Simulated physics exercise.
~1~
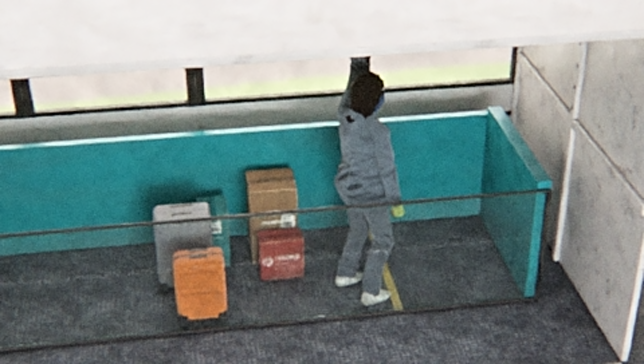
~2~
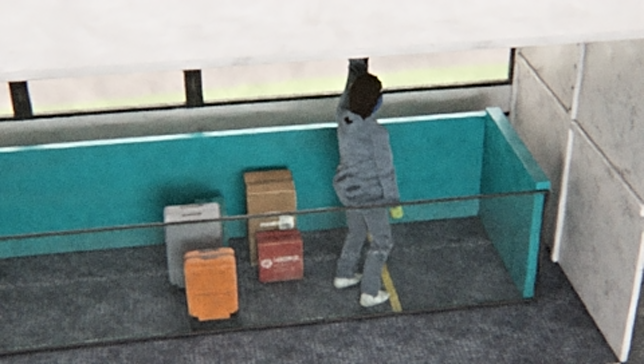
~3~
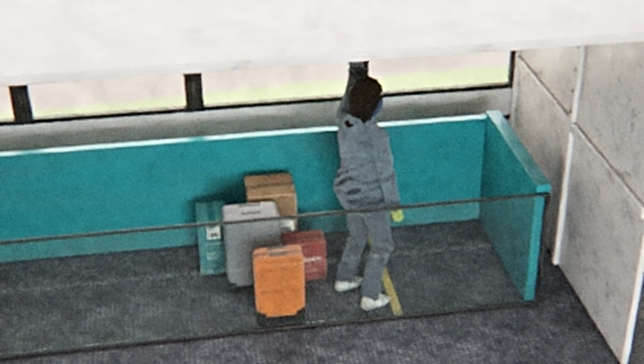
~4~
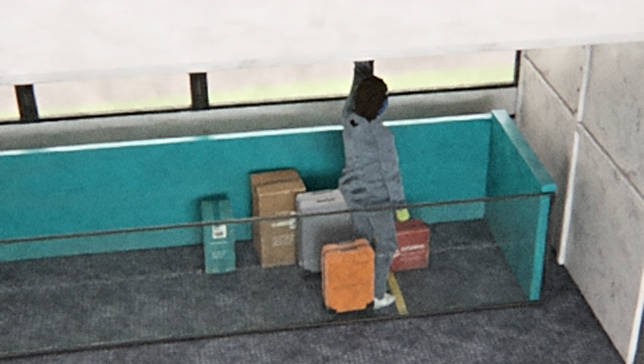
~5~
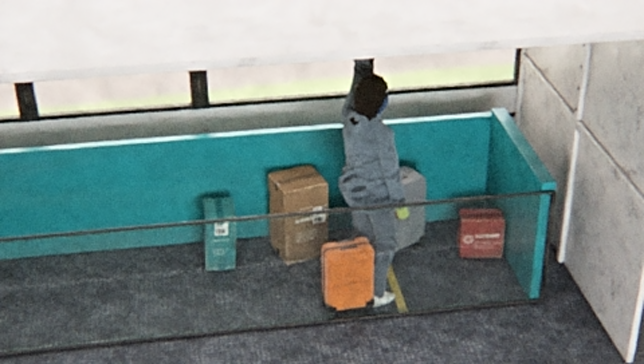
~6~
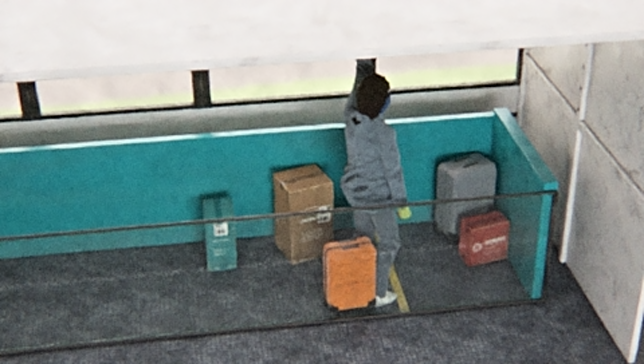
To begin with, a passenger in grey stands holding on near a yellow line in a teal-walled tram bay, with a grey case, an orange case, a brown box-like bag, a red carton and a teal pack to the left. The grey and orange cases slide right first, and then the red carton moves too. The carton and grey case pass behind the passenger and cross the line, while the orange case stops just short of it. The brown bag shifts slightly right and stays short, like the unmoved teal pack. Finally, the grey case and red carton stand upright near the right-hand wall.
